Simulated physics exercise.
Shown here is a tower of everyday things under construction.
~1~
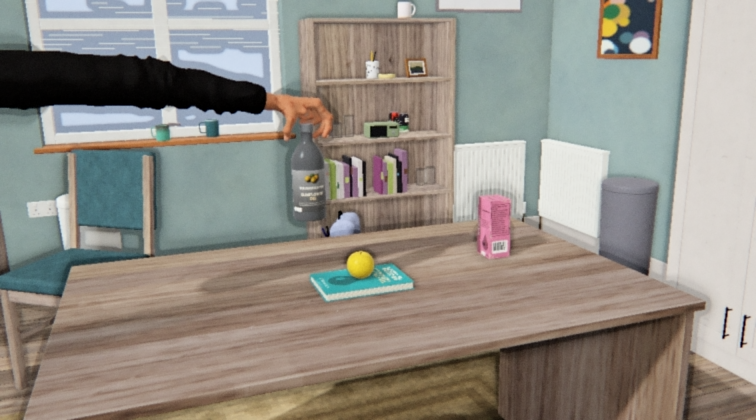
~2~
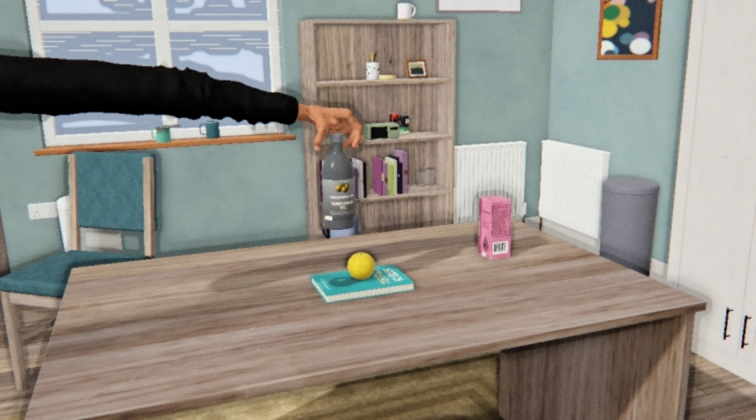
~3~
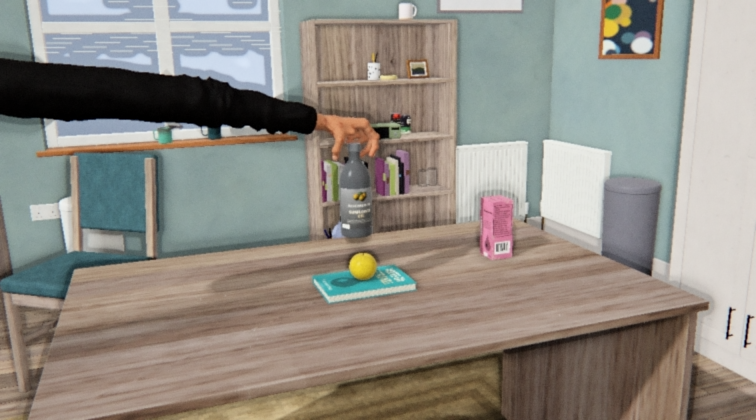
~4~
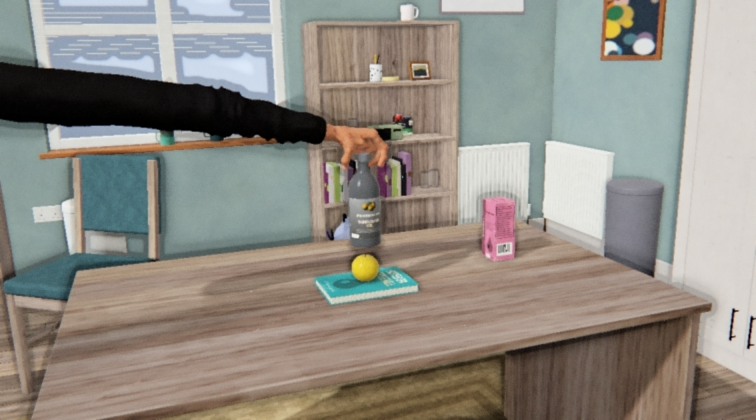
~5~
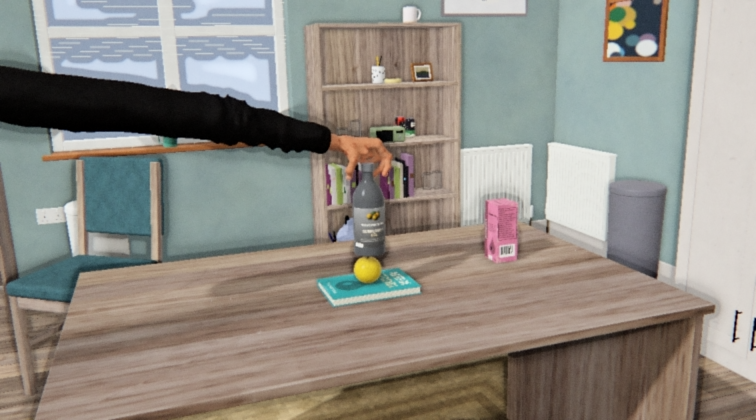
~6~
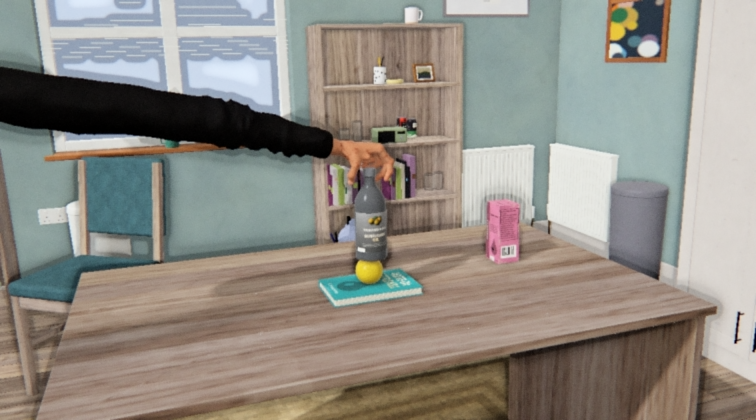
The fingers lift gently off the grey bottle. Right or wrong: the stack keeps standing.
Wrong, it comes down.
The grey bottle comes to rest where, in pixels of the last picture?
Close to pixel (434, 264).
Then, 0.50 s on from there, grey bottle turned 46° from how it was put near (399, 221).
Then, 0.70 s on from there, grey bottle now fallen.
Then, 0.90 s on from there, things are still on the move.
In the end, fallen, grey bottle; the other 3 unmoved. At the end, from the last picture's camera, grey bottle near (434, 264). The pile comes apart.
